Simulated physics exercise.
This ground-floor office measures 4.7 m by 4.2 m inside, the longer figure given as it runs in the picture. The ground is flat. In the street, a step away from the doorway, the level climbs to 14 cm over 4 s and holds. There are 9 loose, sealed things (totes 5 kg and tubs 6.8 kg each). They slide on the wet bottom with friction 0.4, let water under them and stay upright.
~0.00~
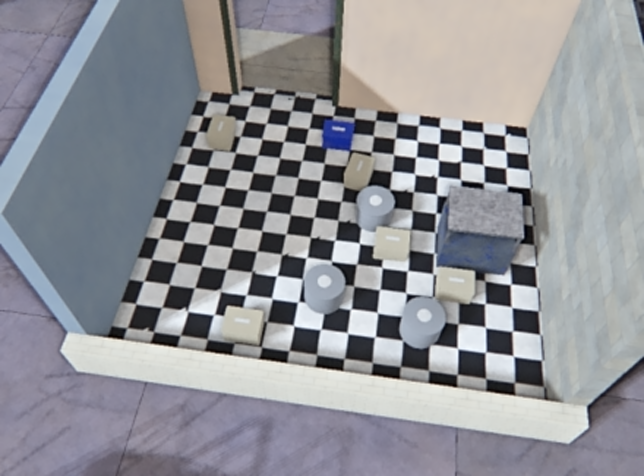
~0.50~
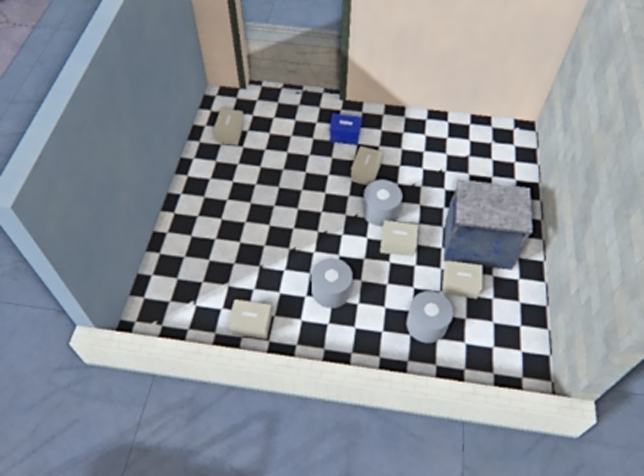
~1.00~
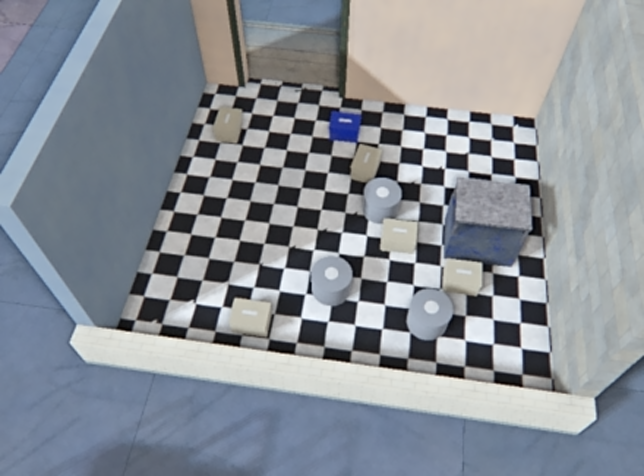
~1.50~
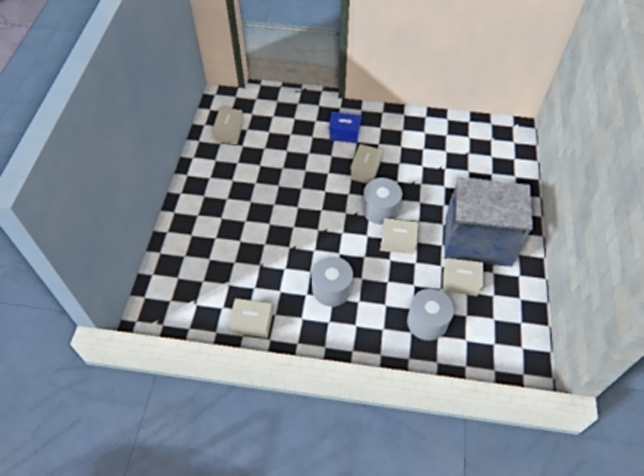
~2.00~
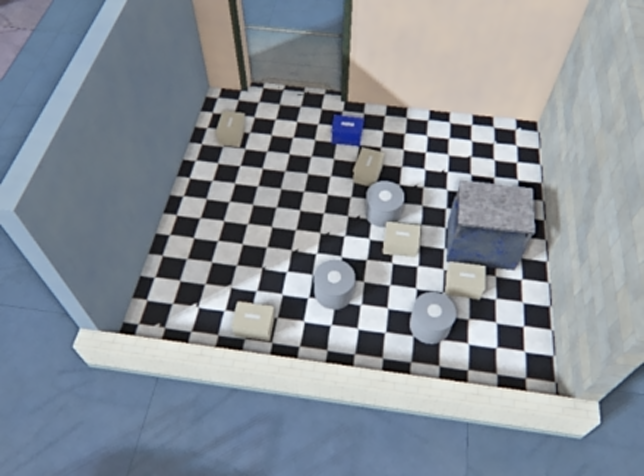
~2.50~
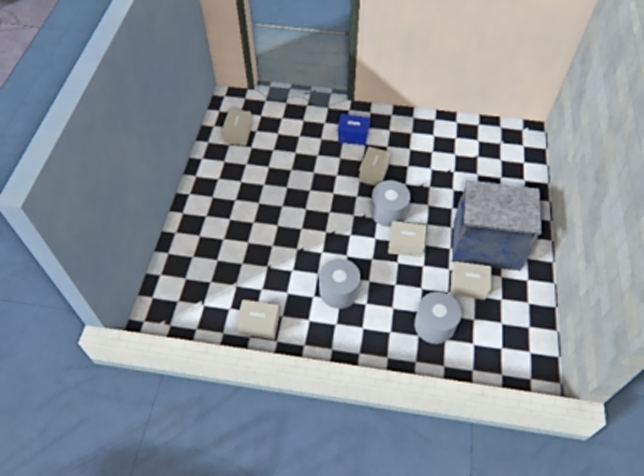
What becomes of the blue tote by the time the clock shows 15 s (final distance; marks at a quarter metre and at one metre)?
The blue tote is nudged along.
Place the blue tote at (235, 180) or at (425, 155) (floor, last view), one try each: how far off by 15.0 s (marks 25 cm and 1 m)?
In turn: It ends far away; it barely shifts.
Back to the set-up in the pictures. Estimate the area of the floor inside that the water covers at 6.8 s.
Some 11.0 m2.
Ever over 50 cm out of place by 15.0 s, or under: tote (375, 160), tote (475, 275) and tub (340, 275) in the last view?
In that order: Less, short of it, more.
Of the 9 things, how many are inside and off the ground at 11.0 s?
At that moment 3.
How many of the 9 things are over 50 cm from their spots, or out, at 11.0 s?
By then 3.
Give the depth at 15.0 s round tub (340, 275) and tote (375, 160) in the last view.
Roughly 11 and 3 cm.
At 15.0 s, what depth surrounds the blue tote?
Roughly 3 cm.
After 3.5 s the blue tote is near (354, 124), 0.0 m from its start, aground; 0 afloat.
After 6.8 s the blue tote is near (373, 137), 0.3 m from its start, aground; 1 afloat.
After 11.0 s the blue tote is near (373, 137), 0.3 m from its start, aground; 3 afloat.
After 15.0 s the blue tote is near (382, 141), 0.5 m from its start, aground; 5 afloat.
